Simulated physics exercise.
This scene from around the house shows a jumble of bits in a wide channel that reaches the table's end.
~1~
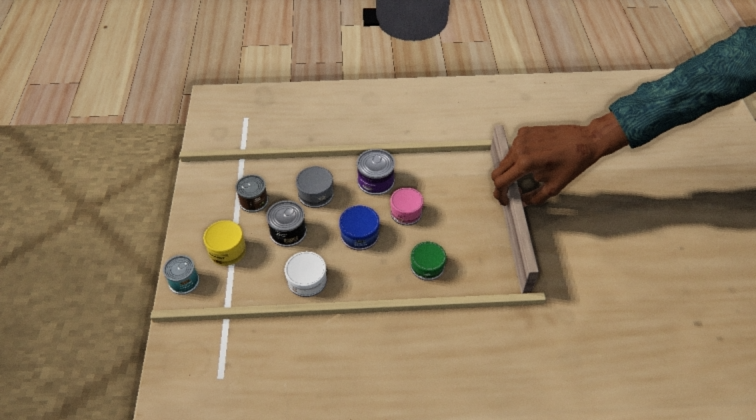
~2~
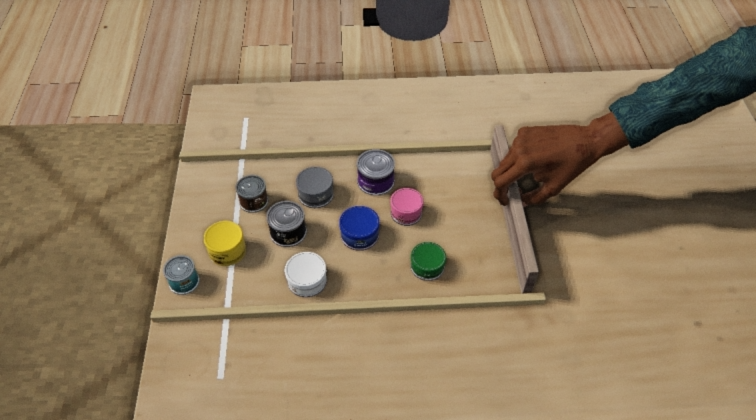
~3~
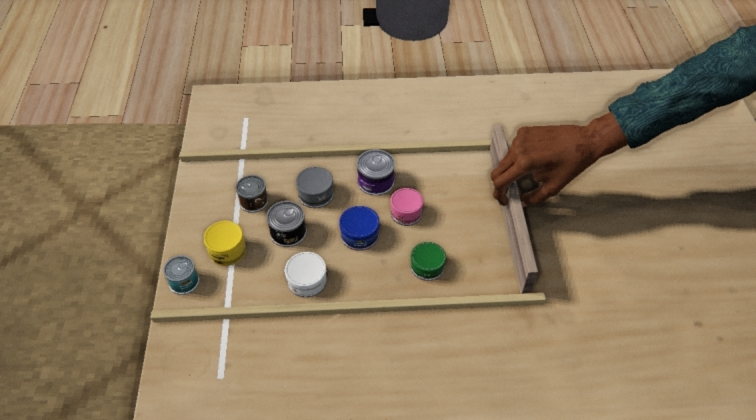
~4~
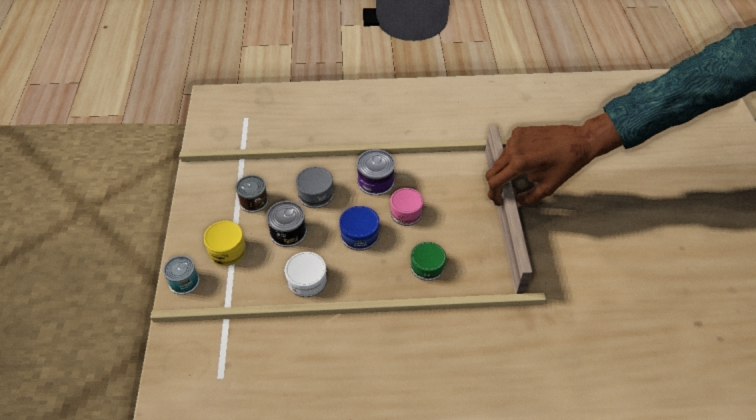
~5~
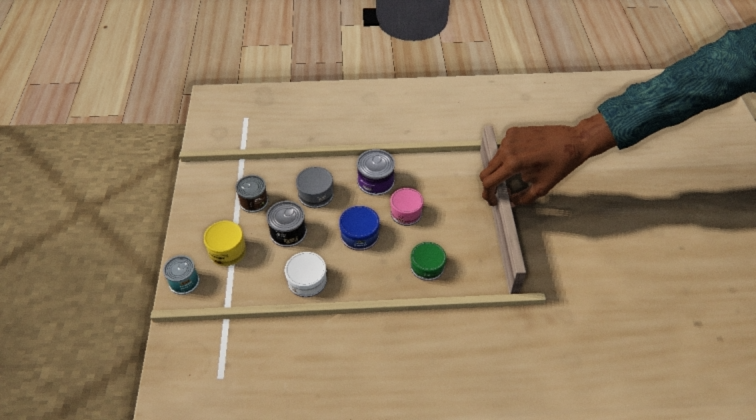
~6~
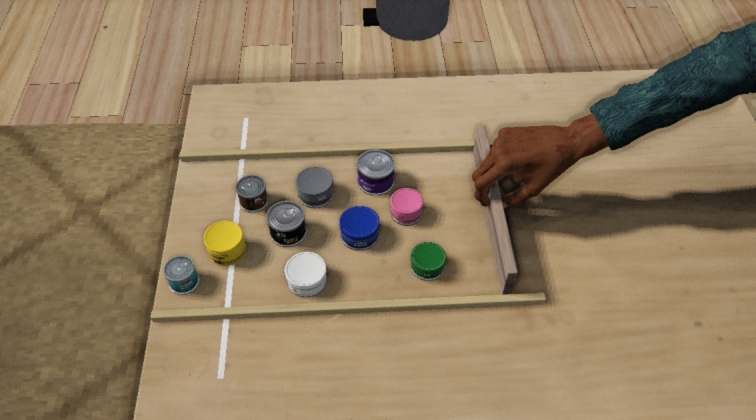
On a wooden tabletop, small paint pots and tins sit still between two thin rails near a strip of white tape, while a hand at the right holds an upright board and slides it slightly left toward them.
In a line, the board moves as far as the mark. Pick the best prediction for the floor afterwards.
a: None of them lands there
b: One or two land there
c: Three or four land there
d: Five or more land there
One or two land there.
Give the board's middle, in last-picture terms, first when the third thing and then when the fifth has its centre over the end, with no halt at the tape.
I'd put the first at about (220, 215) and the next at about (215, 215).
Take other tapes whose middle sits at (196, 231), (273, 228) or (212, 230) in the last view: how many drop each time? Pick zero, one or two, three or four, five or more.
Taking the three places in turn, it would be 5 or more; none at all; three to four.
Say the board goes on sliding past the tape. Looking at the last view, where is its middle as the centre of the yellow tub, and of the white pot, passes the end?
The middle is at (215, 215) when it's the yellow tub, and at (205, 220) when it's the white pot.
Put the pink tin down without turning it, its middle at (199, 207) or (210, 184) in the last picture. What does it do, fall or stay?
Well, the pink tin is gone in the first case and stays aboard in the second.
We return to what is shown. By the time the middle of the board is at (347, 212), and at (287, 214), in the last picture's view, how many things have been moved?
So 6, and at the other place 9.
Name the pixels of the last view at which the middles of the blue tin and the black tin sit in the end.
In the last picture the blue tin sits around (213, 234) and the black tin around (180, 221).
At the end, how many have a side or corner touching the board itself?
The answer is 4.
Soon after, none off yet; turquoise tin at rest near (182, 275); yellow tub at rest near (226, 244); brown pot at rest near (252, 194).
By the end, the number that fall off is one or two; fallen, brown pot and turquoise tin.
